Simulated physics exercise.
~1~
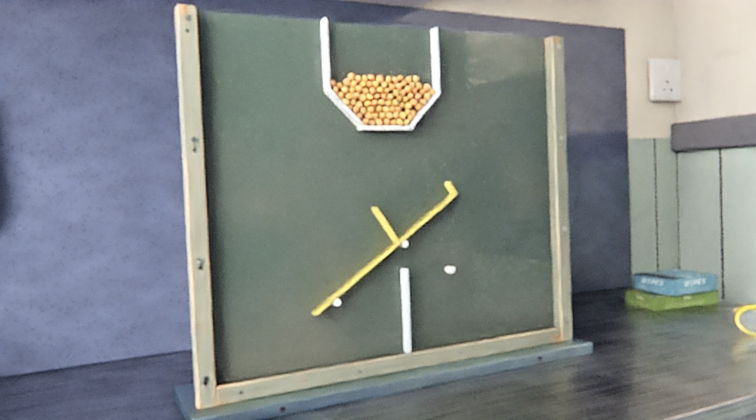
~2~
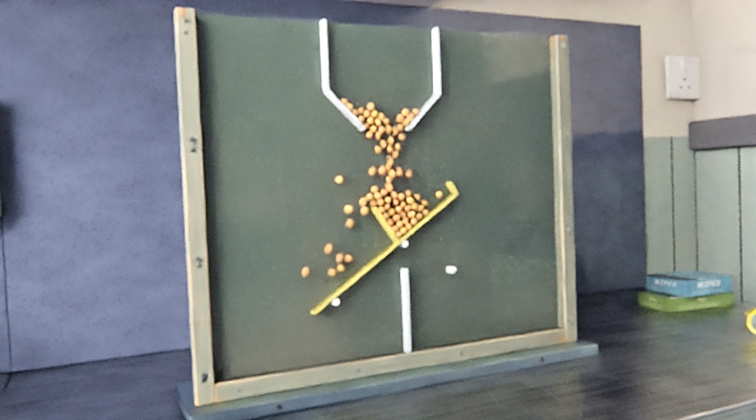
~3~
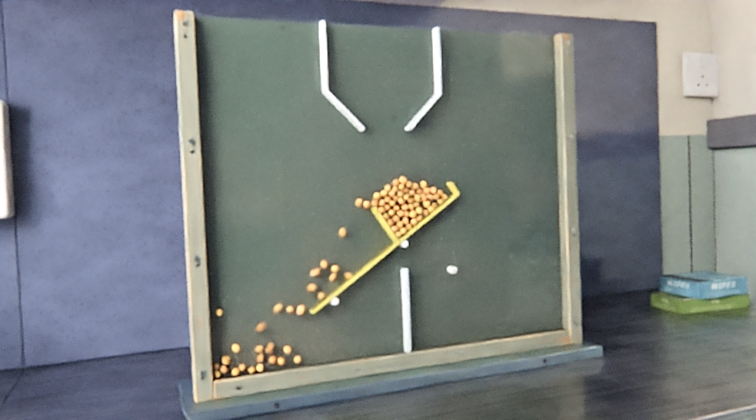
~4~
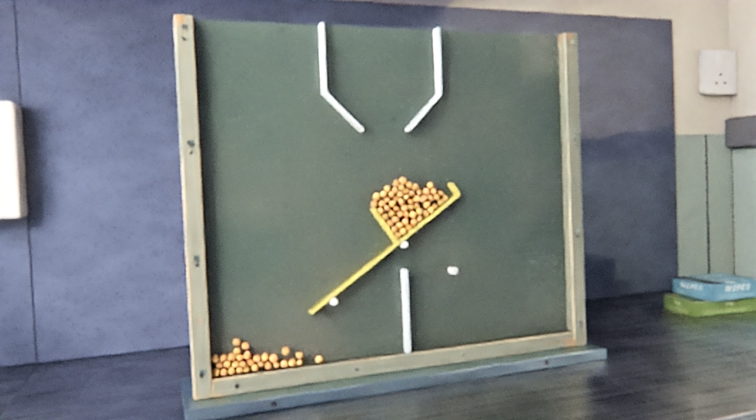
We see wooden beads pour from a hopper onto a tilted yellow tray in a flat, dark-backed case; some spill down its lower left side into the left bin, while most end up heaped on the tray and the right bin stays empty.
